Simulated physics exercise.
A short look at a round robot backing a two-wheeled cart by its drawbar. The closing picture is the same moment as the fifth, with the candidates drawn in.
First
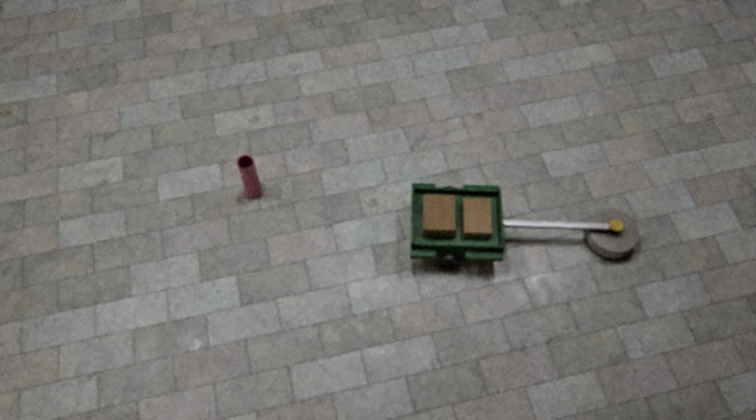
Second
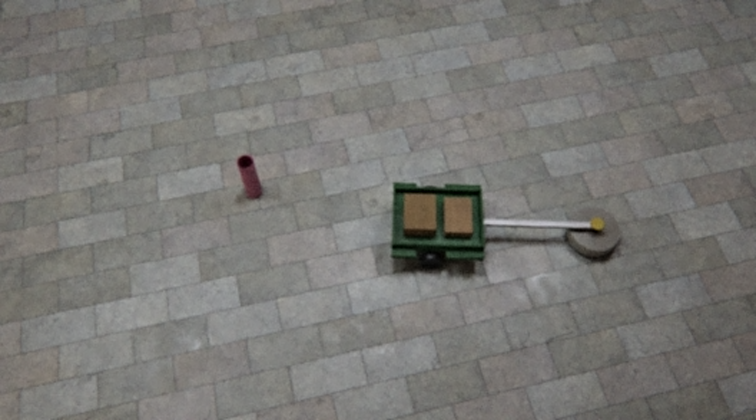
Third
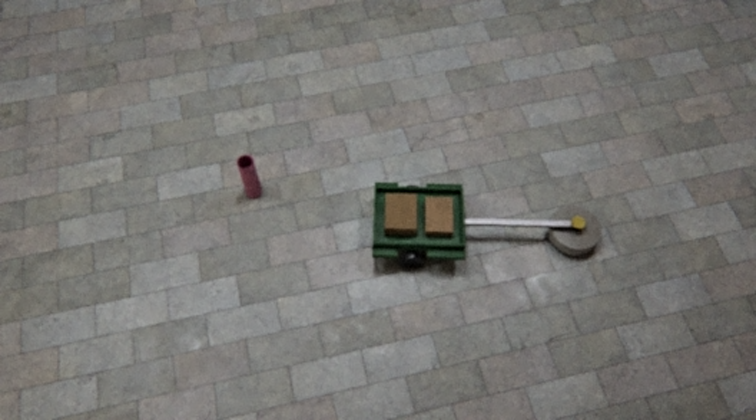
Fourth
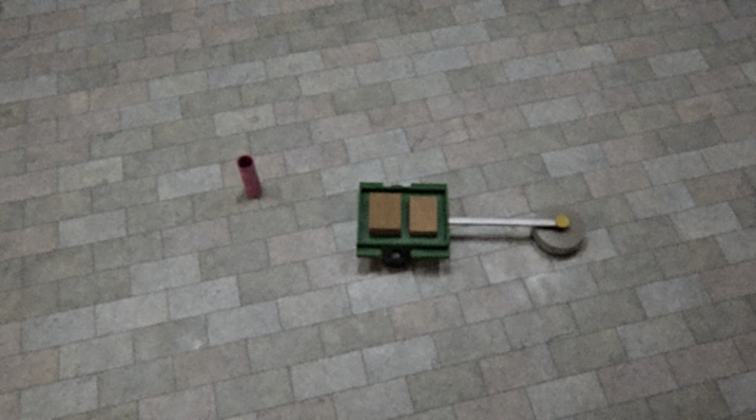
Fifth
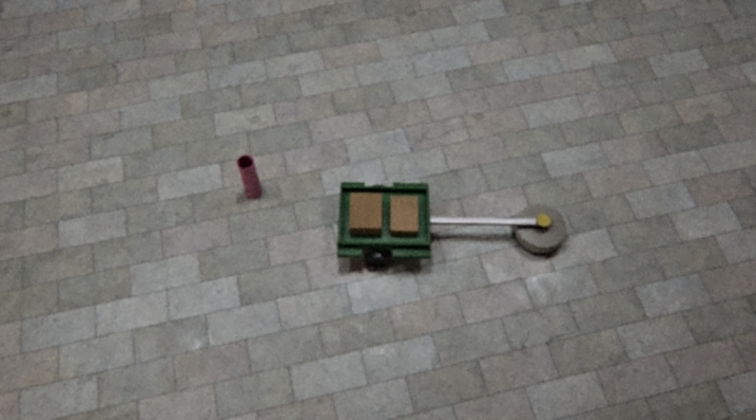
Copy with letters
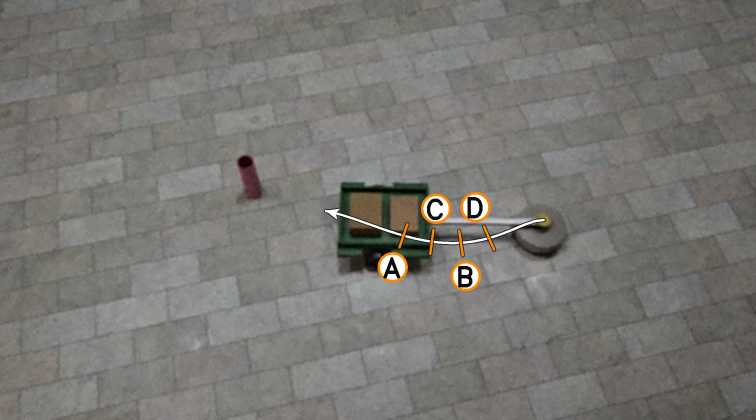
On a grey paved floor, a round robot backs a green cart left by its drawbar.
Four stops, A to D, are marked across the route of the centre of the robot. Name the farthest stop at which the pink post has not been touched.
It should halt at B.
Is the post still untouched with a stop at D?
Yes.
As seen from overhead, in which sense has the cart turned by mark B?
Clockwise.
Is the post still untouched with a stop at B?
Yes.
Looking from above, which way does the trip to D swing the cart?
Clockwise.
On the marked copy, A at (403, 236); B at (461, 243); C at (432, 242); D at (489, 238); the route from (544, 220) via (435, 242) to (326, 211).
Taking B. A third of the way, robot (513, 235), cart (355, 217).
Two thirds of the way, robot (484, 245), cart (327, 214).
When it is over, robot (459, 249), cart (305, 210); nothing has been touched.
As for the rest, A is too far, the post has been hit; C is too far, the post has been hit; D is safe but short.
